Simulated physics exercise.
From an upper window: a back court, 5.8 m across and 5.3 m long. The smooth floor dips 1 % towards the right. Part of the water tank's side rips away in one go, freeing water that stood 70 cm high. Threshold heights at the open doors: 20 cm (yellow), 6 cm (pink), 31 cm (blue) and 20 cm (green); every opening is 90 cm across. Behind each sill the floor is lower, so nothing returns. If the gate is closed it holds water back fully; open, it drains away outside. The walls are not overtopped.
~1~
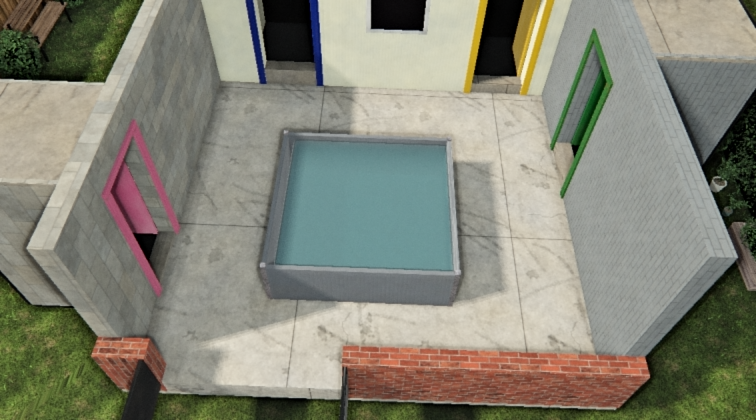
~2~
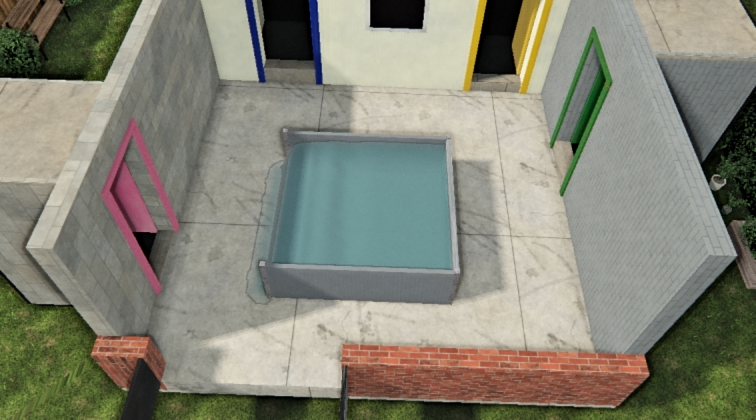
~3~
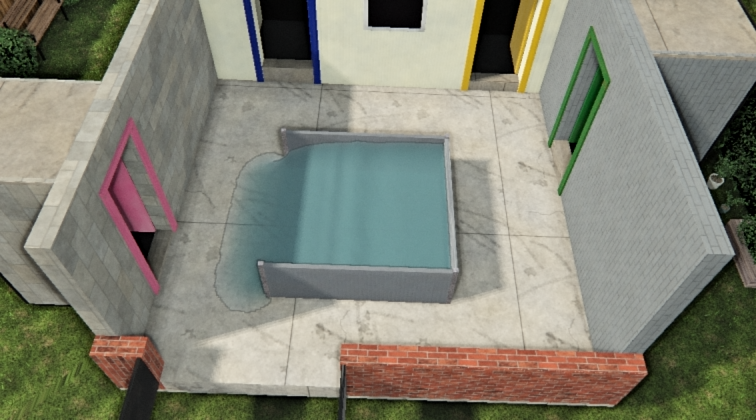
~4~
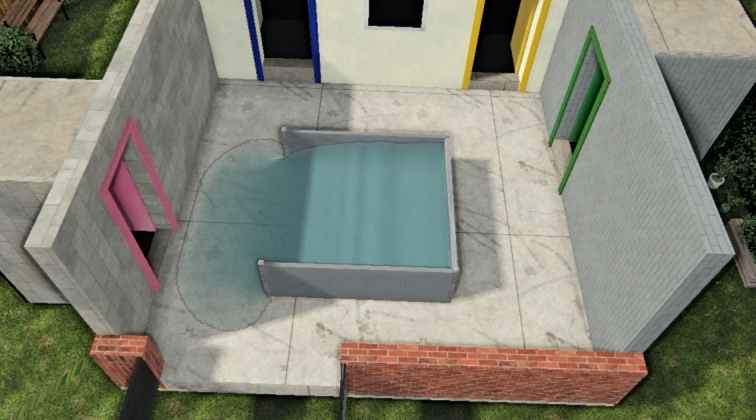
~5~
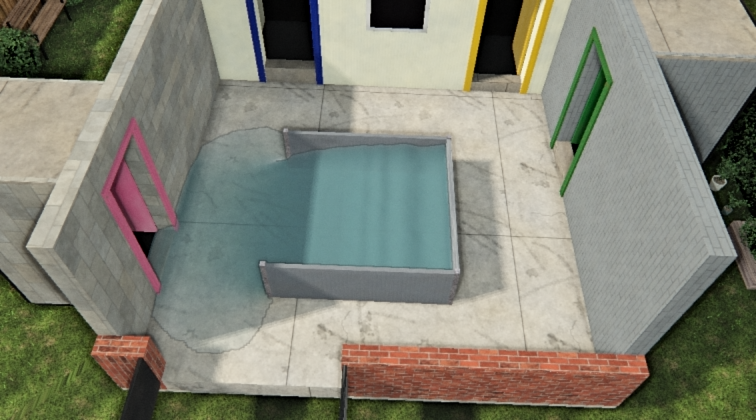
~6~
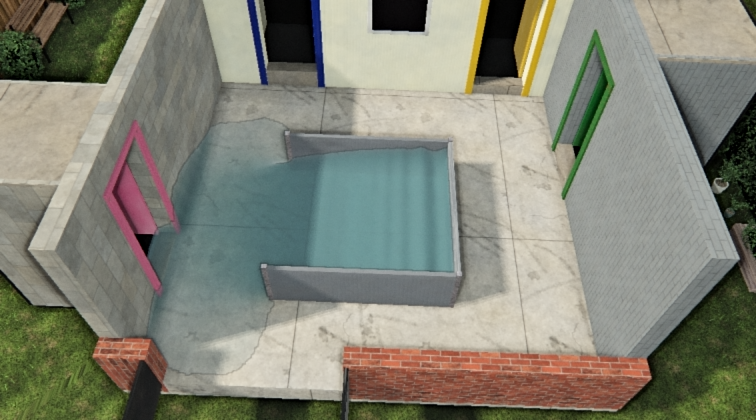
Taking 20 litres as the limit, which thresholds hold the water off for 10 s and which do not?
The water let in: At the yellow door it keeps below the limit; at the pink door it goes over the limit; at the blue door it stays under the limit; at the green door it stays under the limit.
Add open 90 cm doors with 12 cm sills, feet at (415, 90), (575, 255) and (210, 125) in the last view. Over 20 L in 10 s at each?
In that order: Below, under, over.
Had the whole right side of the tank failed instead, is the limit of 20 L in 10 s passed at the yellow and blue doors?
Against that limit: Yellow above, blue below.
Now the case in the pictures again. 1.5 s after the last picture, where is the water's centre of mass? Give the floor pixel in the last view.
At about (285, 214).
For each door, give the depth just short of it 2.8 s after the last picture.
In cm: Yellow 3, pink 21, blue 23, green 0.
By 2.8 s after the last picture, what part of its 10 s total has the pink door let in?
About 85 per cent.
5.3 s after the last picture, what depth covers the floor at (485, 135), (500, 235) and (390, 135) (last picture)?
In that order: 4, 3 and 4 cm.
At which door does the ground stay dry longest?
The green one.
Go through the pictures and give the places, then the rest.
In the first picture, the water tank at (364, 201) is whole and still, 70 cm deep.
In the second picture, the front is at (266, 301), 1.2 m from the gap at (282, 217); 0.4 m2 of floor is under water; 70 cm left at the back of the water tank.
In the third picture, water pours out at (280, 218) and has run 1.4 m, to (233, 303); typically 12 cm deep outside, 70 cm at the water tank's back.
In the fourth picture, the front is at (206, 318), 1.7 m from the gap at (281, 218); 3.4 m2 of floor is under water; 70 cm left at the back of the water tank.
In the fifth picture, water pours out at (282, 219) and has run 2.1 m, to (155, 308); typically 10 cm deep outside, 69 cm at the water tank's back.
In the sixth picture, water pours out at (284, 222) and has run 2.4 m, to a hidden place; typically 11 cm deep outside, 62 cm at the water tank's back.
Then, 0.7 s after the last picture water covers 25 % of the floor and is deepest (48 cm) near (197, 213); yellow door not reached, pink door 40 cm at the sill, 208 L in, blue door not reached, green door not reached.
Then, 1.5 s after the last picture water covers 35 % of the floor and is deepest (45 cm) near (221, 91); yellow door not reached, pink door 36 cm at the sill, 443 L in, blue door 22 cm at the sill, 0 L in, green door not reached.
Then, 2.8 s after the last picture water covers 65 % of the floor and is deepest (30 cm) near (223, 84); yellow door 3 cm at the sill, 0 L in, pink door 21 cm at the sill, 656 L in, blue door 23 cm at the sill, 0 L in, green door not reached.
Then, 5.3 s after the last picture water covers 90 % of the floor and is deepest (19 cm) near (543, 142); yellow door 8 cm at the sill, 0 L in, pink door 10 cm at the sill, 752 L in, blue door 11 cm at the sill, 0 L in, green door 16 cm at the sill, 0 L in.
Then, 9.3 s after the last picture water covers 95 % of the floor and is deepest (14 cm) near (588, 368); yellow door 10 cm at the sill, 0 L in, pink door 6 cm at the sill, 761 L in, blue door 5 cm at the sill, 0 L in, green door 9 cm at the sill, 0 L in.
